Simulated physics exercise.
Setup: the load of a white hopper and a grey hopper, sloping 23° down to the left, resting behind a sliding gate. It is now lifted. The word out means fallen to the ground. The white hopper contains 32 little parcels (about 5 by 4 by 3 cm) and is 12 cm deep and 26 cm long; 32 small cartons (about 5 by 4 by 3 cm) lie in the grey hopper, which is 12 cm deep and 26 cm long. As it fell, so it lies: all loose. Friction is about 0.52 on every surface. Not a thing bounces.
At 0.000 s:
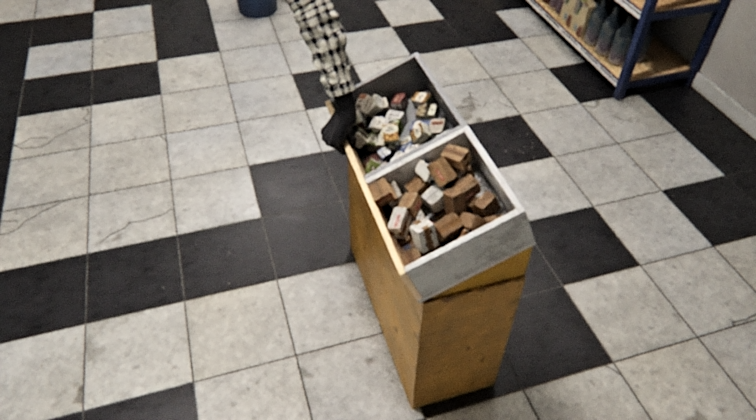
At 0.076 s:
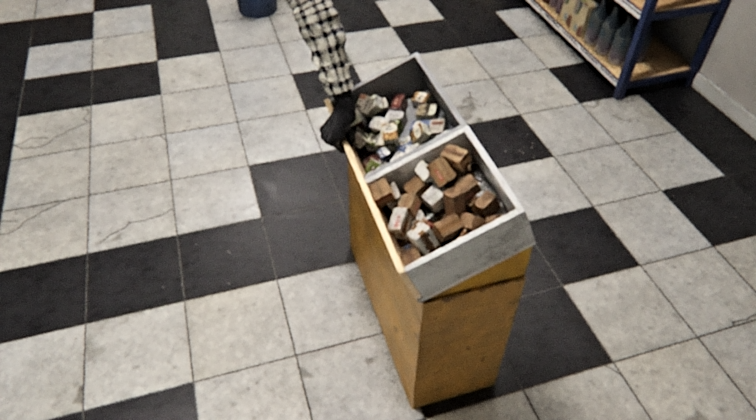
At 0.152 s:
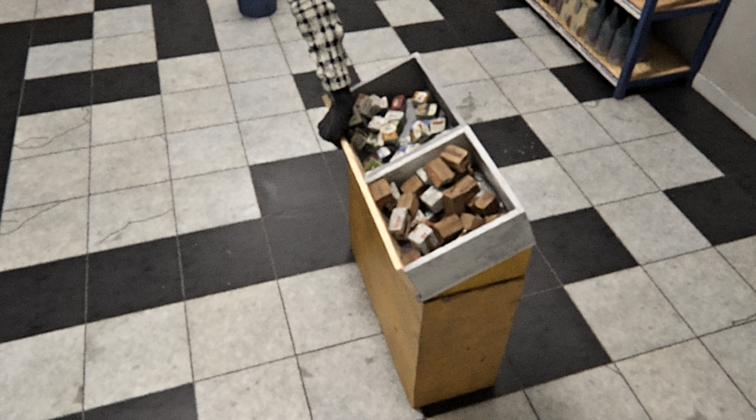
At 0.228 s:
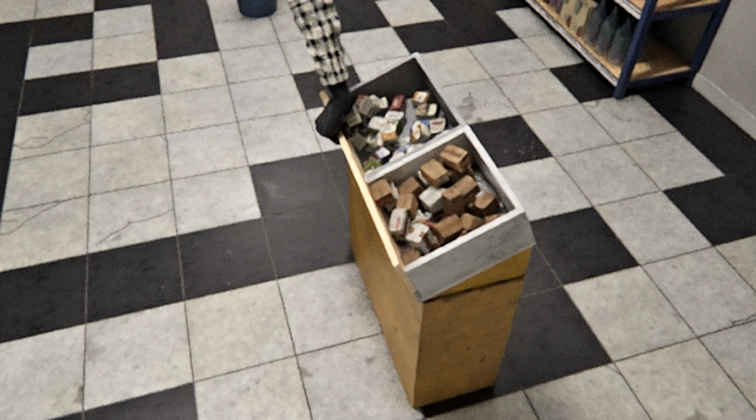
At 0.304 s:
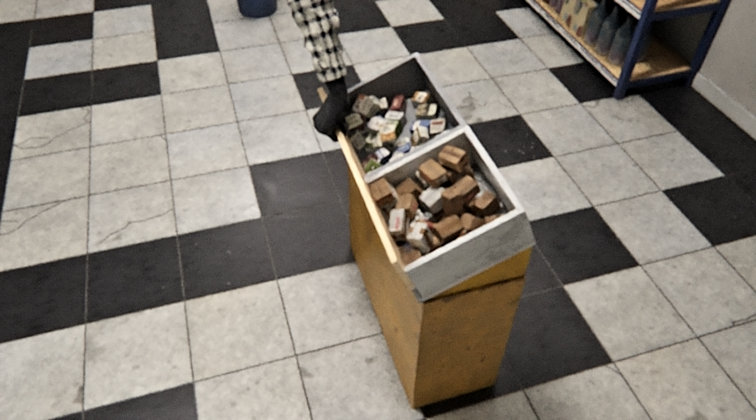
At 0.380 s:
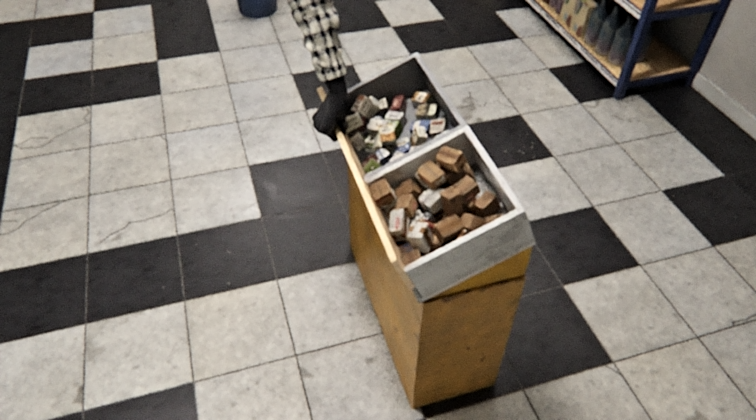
On a floor of black and white tiles, a black-gloved hand in a checked sleeve rests at the left edge of a two-part wooden bin heaped with small blocks. The hand shifts slightly up and to the left, then stays by the rim, while the blocks move only a little within their compartments.
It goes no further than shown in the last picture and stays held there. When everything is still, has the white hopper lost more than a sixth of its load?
Under one piece in six drops out.
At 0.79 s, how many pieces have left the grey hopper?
Roughly, out by then: Grey hopper 0.
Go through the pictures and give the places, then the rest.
In the first frame (each is followed by its nearest rim corner in this view), white hopper, (518, 211); grey hopper (its farthest corner), (330, 101); gate raised by 0 cm; none has fallen clear.
The second frame shows white hopper, (518, 211); gate raised by 1 cm.
The third frame shows white hopper, (518, 211); gate raised by 2 cm.
The fourth frame shows white hopper, (518, 211); gate raised by 4 cm.
The fifth frame shows white hopper, (518, 211); gate raised by 5 cm.
The sixth frame shows white hopper, (518, 211); grey hopper, (330, 101); gate raised by 5 cm; none has fallen clear.
After 0.79 s, white hopper 32 in, 0 out and grey hopper 32 in, 0 out.
After 1.31 s, white hopper 32 in, 0 out and grey hopper 32 in, 0 out.
After 2.03 s, white hopper 32 in, 0 out and grey hopper 32 in, 0 out.
Final count (at 2.95 s), white hopper 31 in, 1 out and grey hopper 31 in, 1 out. Asked share, 1 of 32, 3 per cent.
